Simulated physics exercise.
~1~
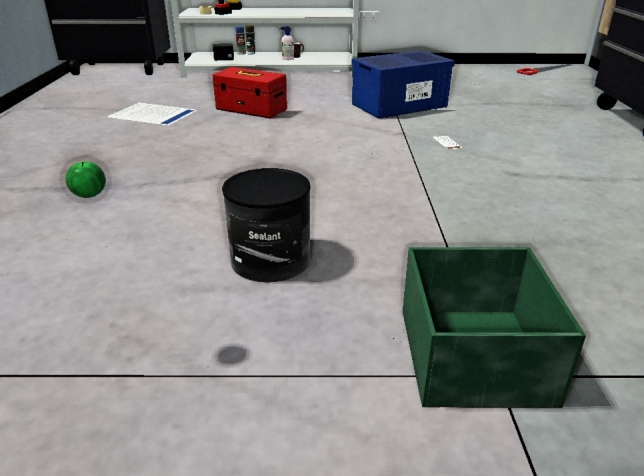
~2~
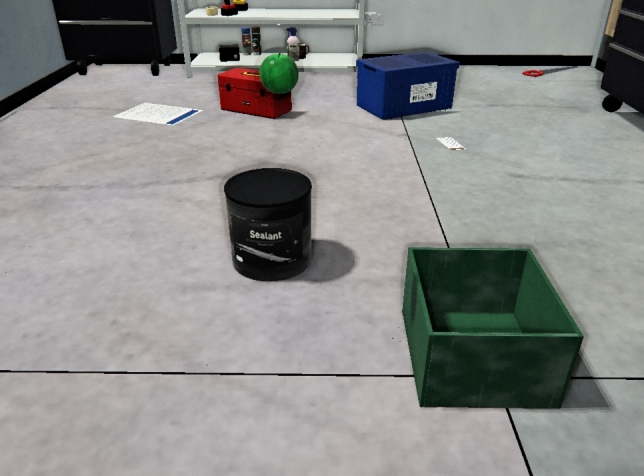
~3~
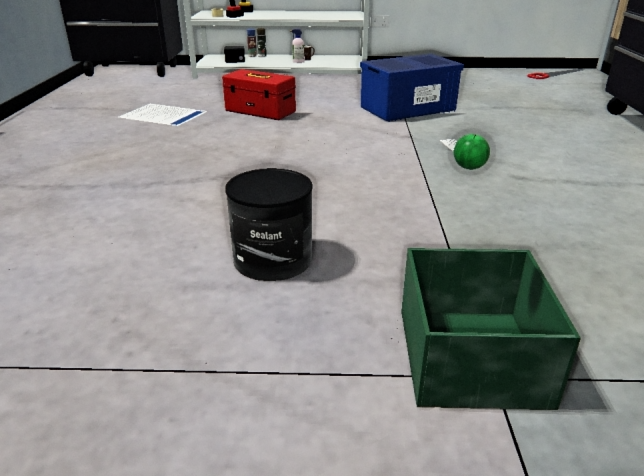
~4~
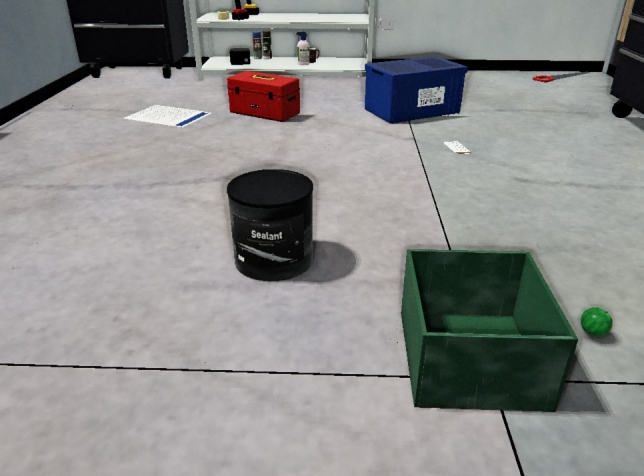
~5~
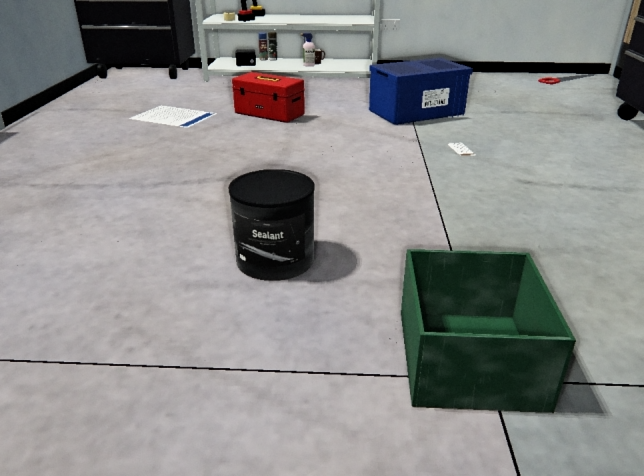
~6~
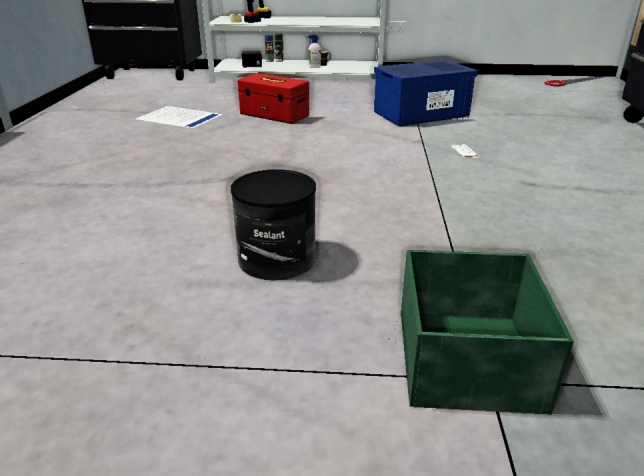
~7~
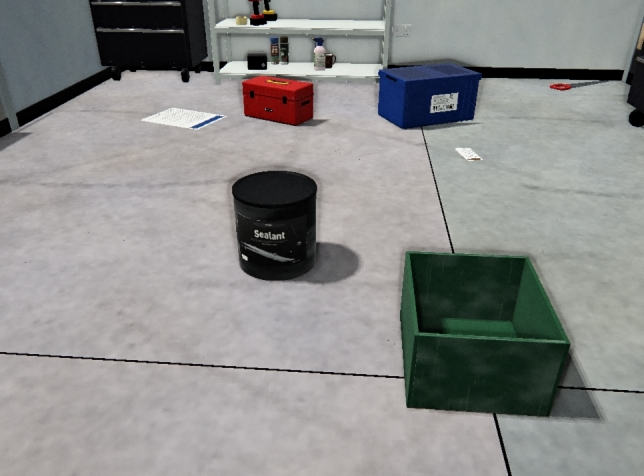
On a workshop's concrete floor, a green apple flew rightward past a black pail of sealant, rising and then dropping beside an open green box. It missed the box and passed out of sight, while the pail stayed where it stood.
